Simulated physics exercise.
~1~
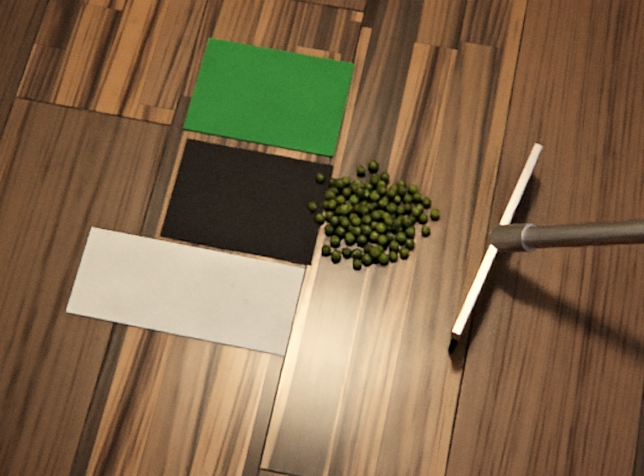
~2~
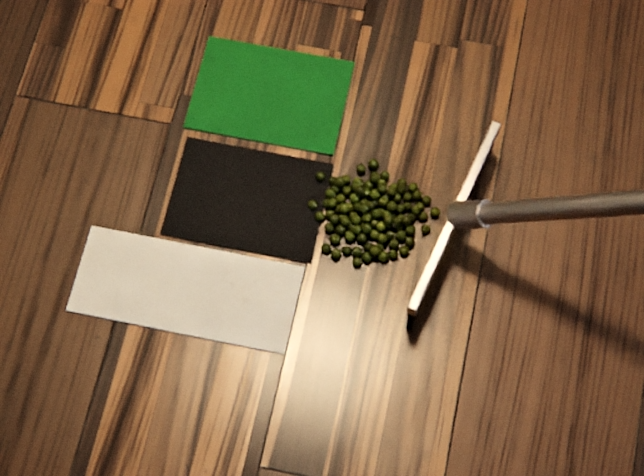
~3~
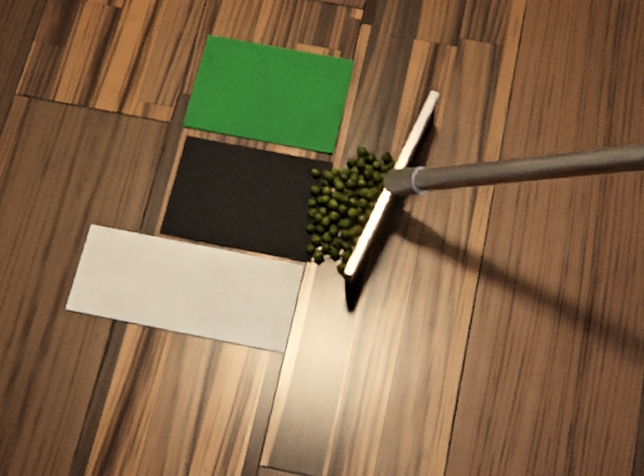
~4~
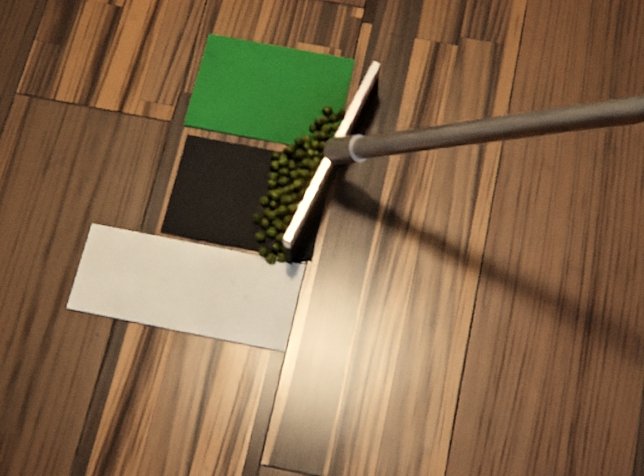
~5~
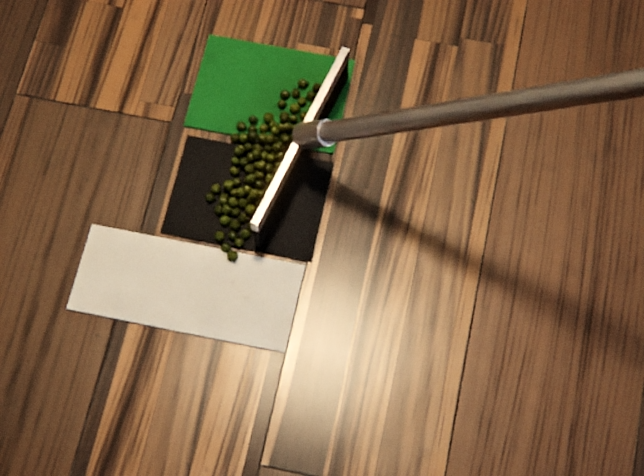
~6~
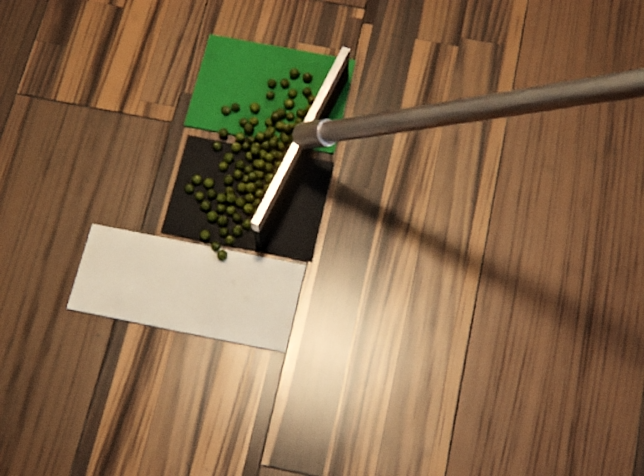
On a striped wooden floor seen from above, three flat mats lie in a column at the left, green at the top, black in the middle and white at the bottom. A loose pile of small dark green olives sits just right of the black mat, with a long-handled squeegee standing farther right. The blade glides left and slightly up, reaches the olives and pushes them onto the black mat. It carries some onto the green mat, then stops. The olives roll on a little, spreading out, and end mostly on black and green, with a few off the mats.
